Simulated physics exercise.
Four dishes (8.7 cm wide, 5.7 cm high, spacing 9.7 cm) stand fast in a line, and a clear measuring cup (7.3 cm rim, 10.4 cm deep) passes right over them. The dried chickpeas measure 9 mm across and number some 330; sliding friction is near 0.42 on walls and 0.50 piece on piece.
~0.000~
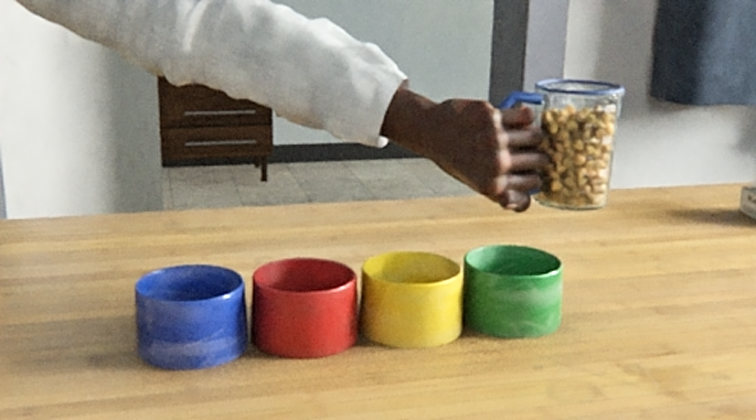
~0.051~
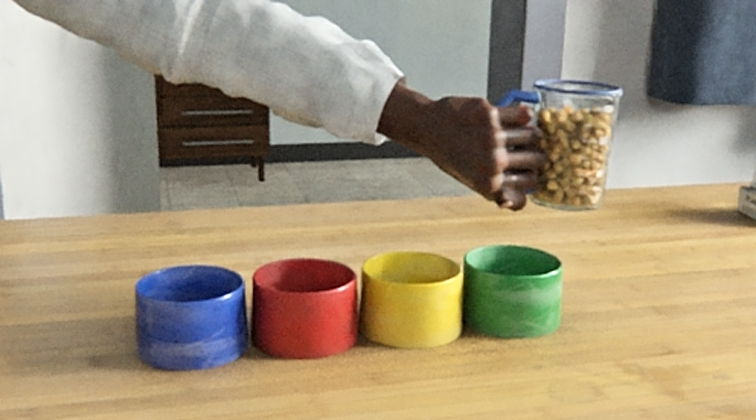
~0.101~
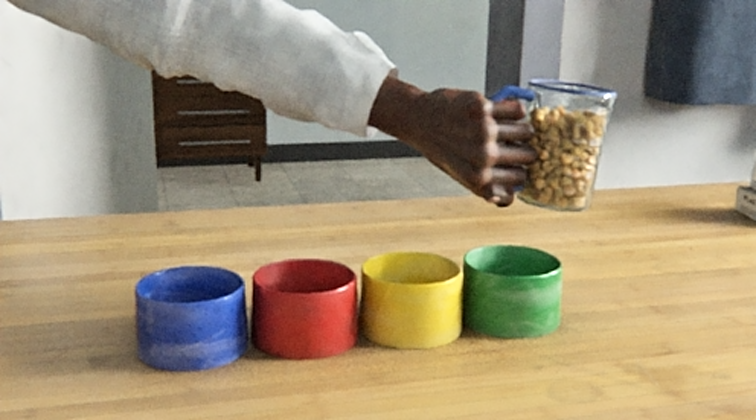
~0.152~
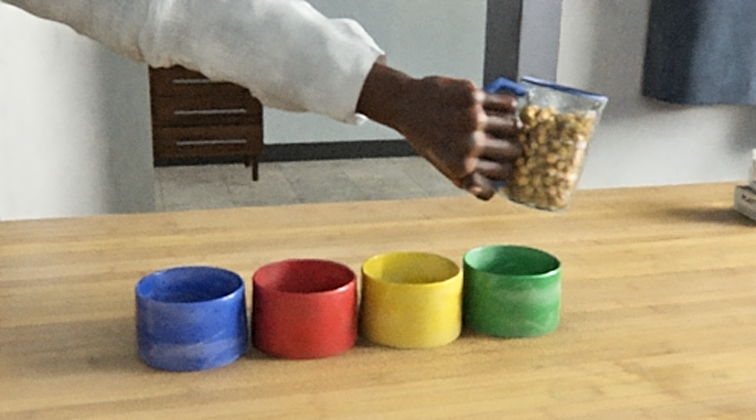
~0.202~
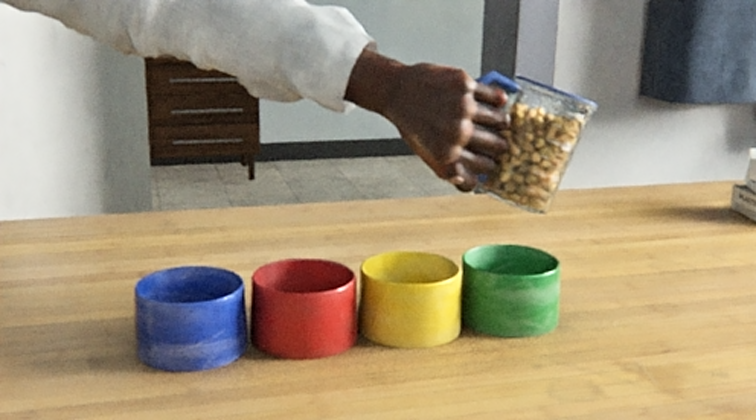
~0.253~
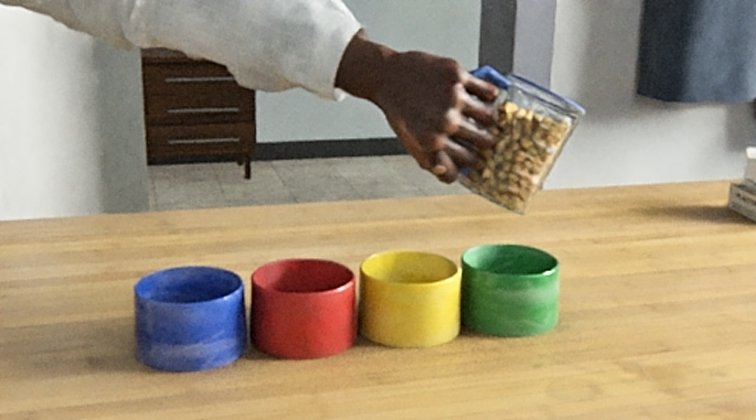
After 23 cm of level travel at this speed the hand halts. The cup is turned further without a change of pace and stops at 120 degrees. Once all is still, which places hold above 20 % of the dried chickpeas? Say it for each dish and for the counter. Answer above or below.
Red dish: Below; blue dish: Below; green dish: Below; yellow dish: Above; on the counter: Below.
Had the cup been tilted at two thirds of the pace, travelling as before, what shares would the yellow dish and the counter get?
Then: Yellow 100; counter 0.
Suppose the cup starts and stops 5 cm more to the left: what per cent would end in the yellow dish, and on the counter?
In that case yellow 10, counter 20.
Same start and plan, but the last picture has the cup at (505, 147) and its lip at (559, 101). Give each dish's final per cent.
Red 0; blue 0; green 0; yellow 100.
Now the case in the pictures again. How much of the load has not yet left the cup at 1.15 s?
Some 50 per cent of the load.
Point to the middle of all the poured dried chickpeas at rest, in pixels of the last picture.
Around (406, 294).
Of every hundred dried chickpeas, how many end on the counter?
Some 0 per cent.
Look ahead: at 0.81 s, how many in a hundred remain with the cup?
Roughly 100 per cent.
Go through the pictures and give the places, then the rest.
In the first frame, cup at (574, 144), tilt 0 degrees, lip at (616, 86), moved 0.0 cm; middle of the pieces at (575, 151); green dish at (513, 261); yellow dish at (412, 268); red dish at (305, 275); blue dish at (190, 283).
In the second frame, cup at (571, 145), tilt 1 degrees, lip at (614, 87), moved 0.3 cm; middle of the pieces at (572, 151).
In the third frame, cup at (562, 145), tilt 6 degrees, lip at (609, 91), moved 1.1 cm; middle of the pieces at (562, 152).
In the fourth frame, cup at (548, 146), tilt 13 degrees, lip at (599, 97), moved 2.5 cm; middle of the pieces at (548, 152).
In the fifth frame, cup at (533, 146), tilt 19 degrees, lip at (589, 103), moved 3.8 cm; middle of the pieces at (532, 153).
In the sixth frame, cup at (518, 146), tilt 26 degrees, lip at (578, 111), moved 5.1 cm; middle of the pieces at (516, 153); green dish at (510, 260); yellow dish at (410, 268); red dish at (303, 276); blue dish at (189, 285). The cup turns about 135 degrees a second and travels 27 cm a second.
Then, at 0.59 s, tilt 72 degrees; cup holds 100 %.
After 0.81 s, tilt 102 degrees; cup holds 100 %.
Then, at 1.15 s, tilt 120 degrees; cup holds 50 %, yellow 45 %.
In the end, at 1.9 s, red 0 %, blue 0 %, green 0 %, yellow 95 %, counter 0 %.
